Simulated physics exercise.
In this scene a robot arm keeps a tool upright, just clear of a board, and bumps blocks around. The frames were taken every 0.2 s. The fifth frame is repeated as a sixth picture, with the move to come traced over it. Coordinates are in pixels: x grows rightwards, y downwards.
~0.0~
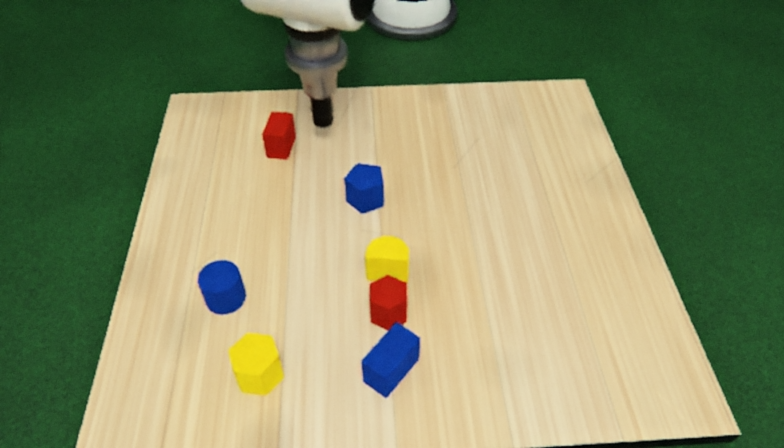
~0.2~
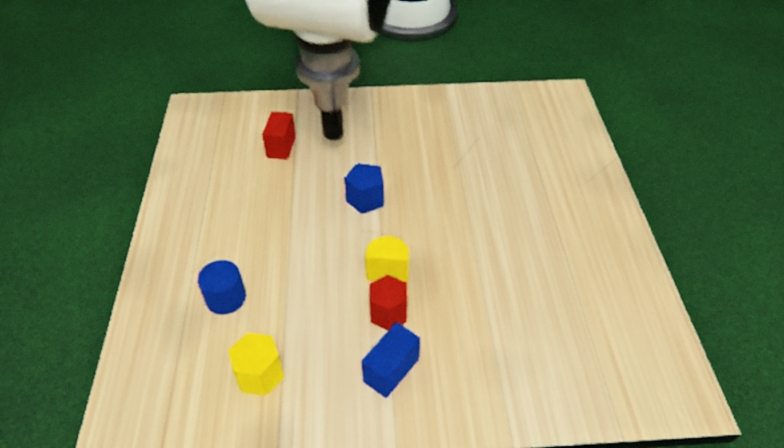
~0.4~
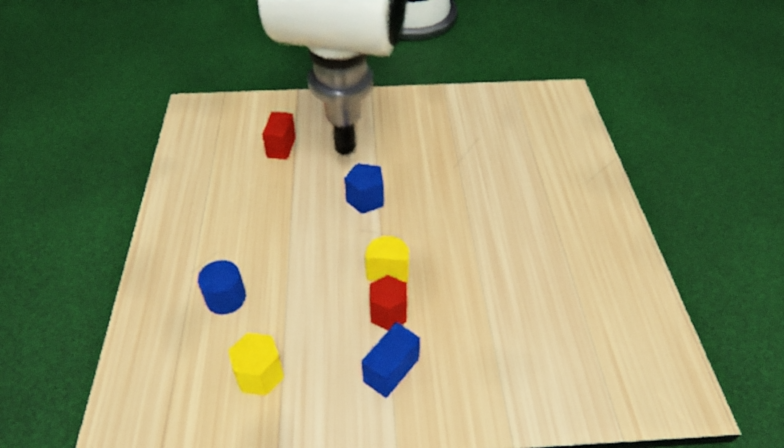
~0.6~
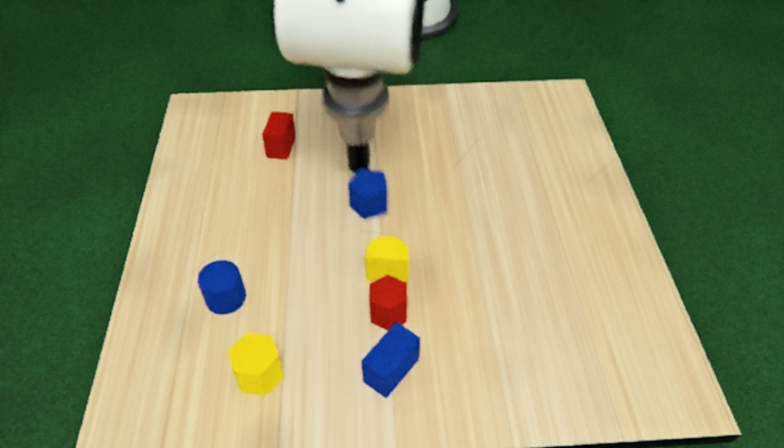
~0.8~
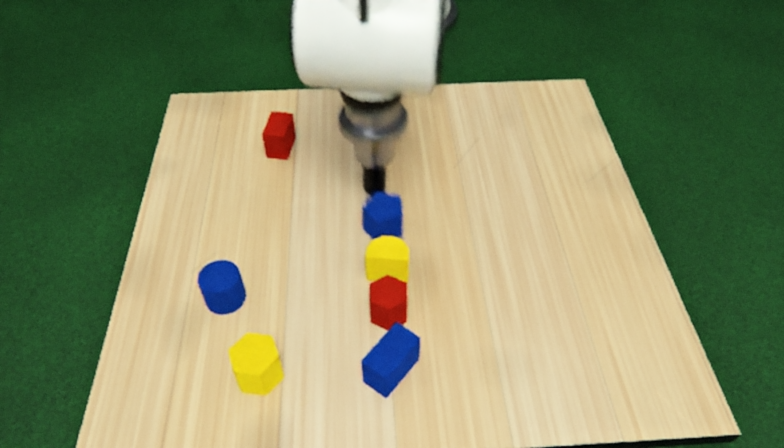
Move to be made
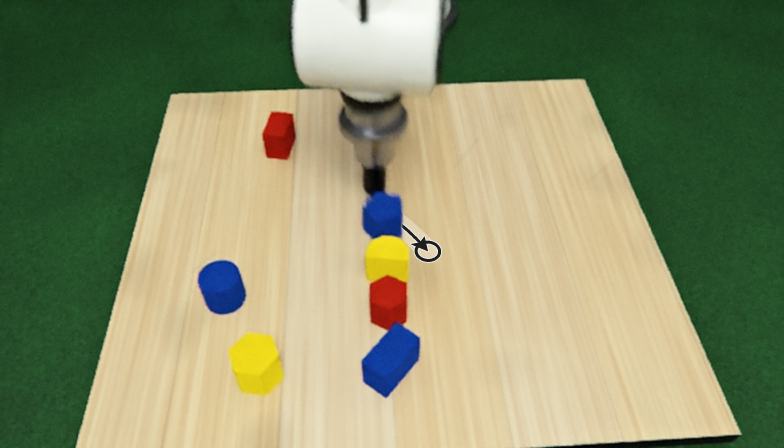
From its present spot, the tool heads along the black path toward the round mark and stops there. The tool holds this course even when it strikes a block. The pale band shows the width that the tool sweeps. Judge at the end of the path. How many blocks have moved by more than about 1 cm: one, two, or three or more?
The answer will be two.
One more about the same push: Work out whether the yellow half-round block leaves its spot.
Its place changes.
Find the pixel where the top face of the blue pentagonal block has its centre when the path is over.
It ends at (407, 244).
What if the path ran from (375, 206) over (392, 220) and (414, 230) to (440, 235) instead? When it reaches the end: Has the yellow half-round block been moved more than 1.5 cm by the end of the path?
Short answer: No.
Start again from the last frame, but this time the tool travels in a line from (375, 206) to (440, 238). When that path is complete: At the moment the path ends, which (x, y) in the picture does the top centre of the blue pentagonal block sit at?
The middle of its top is at (407, 225).
The drawn path runs from (375, 206) by way of (403, 226) to (428, 251).
The first path, step by step. Halfway along, tool at (404, 210); blue pentagonal block at (397, 228), turned 40° clockwise; yellow half-round block at (386, 254).
At the end, tool at (429, 234); blue pentagonal block at (407, 244), turned 100° clockwise; yellow half-round block at (374, 263); red six-sided block at (386, 293).
